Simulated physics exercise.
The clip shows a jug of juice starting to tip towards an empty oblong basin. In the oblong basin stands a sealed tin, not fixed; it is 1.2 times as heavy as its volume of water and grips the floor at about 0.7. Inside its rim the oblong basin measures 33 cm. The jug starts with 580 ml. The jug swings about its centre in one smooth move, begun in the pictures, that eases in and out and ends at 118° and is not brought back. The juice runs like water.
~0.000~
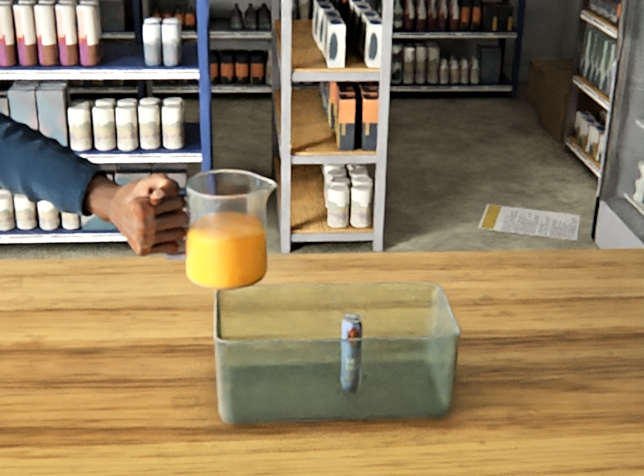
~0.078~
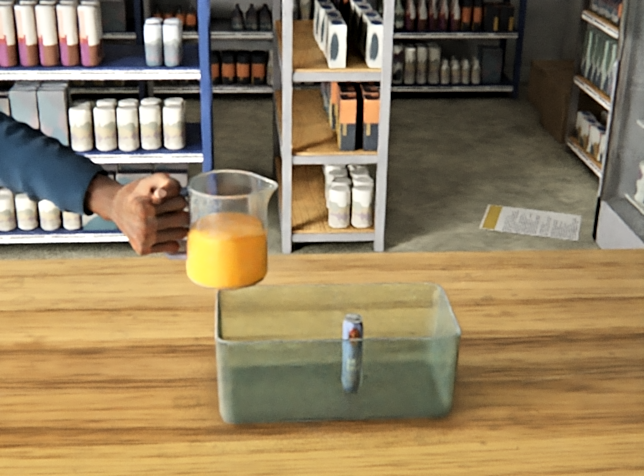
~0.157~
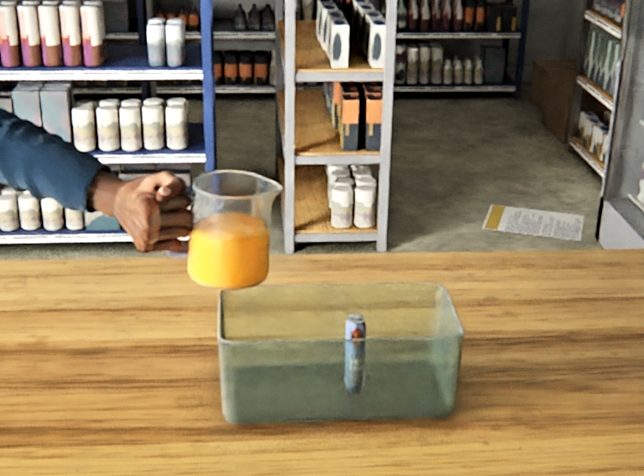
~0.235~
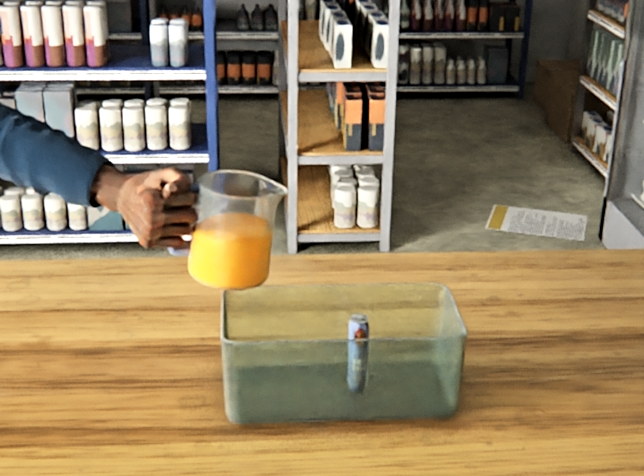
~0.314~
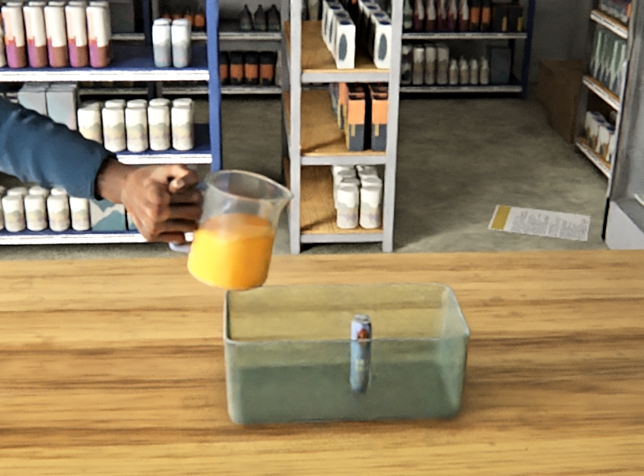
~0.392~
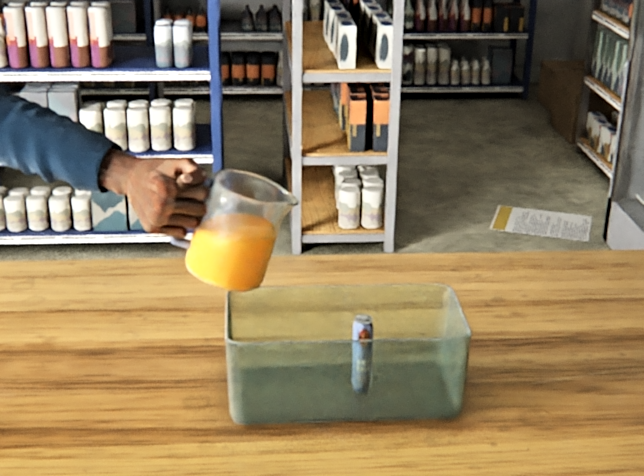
In this clip, a hand holds a clear jug of orange juice above a wooden counter, near a clear oblong basin with a small tin standing inside, and slowly tilts the jug slightly to the right.
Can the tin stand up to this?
It remains upright.
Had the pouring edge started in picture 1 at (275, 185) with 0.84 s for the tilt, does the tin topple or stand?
Then it remains upright.
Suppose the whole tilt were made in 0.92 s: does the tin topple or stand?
The tin remains upright.
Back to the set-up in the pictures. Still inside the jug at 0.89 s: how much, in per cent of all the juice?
Near 94 in a hundred.
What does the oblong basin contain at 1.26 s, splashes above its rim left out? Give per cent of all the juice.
Some 58 per cent.
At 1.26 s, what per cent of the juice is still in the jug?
Near 28 in a hundred.
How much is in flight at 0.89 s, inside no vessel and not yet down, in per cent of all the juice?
Near 7 in a hundred.
By 0.89 s the tilt is 72° and 93 per cent is still to pour; the tin stands where it began.
By 1.26 s the tilt is 107° and 28 per cent is still to pour; the tin stands 1 cm from where it began.
By 1.64 s the tilt is 118° and 0 per cent is still to pour; the tin stands 1 cm from where it began.
By 2.06 s the tilt is 118° and 0 per cent is still to pour; the tin stands 1 cm from where it began.
At rest the tin stands 1 cm from where it began.
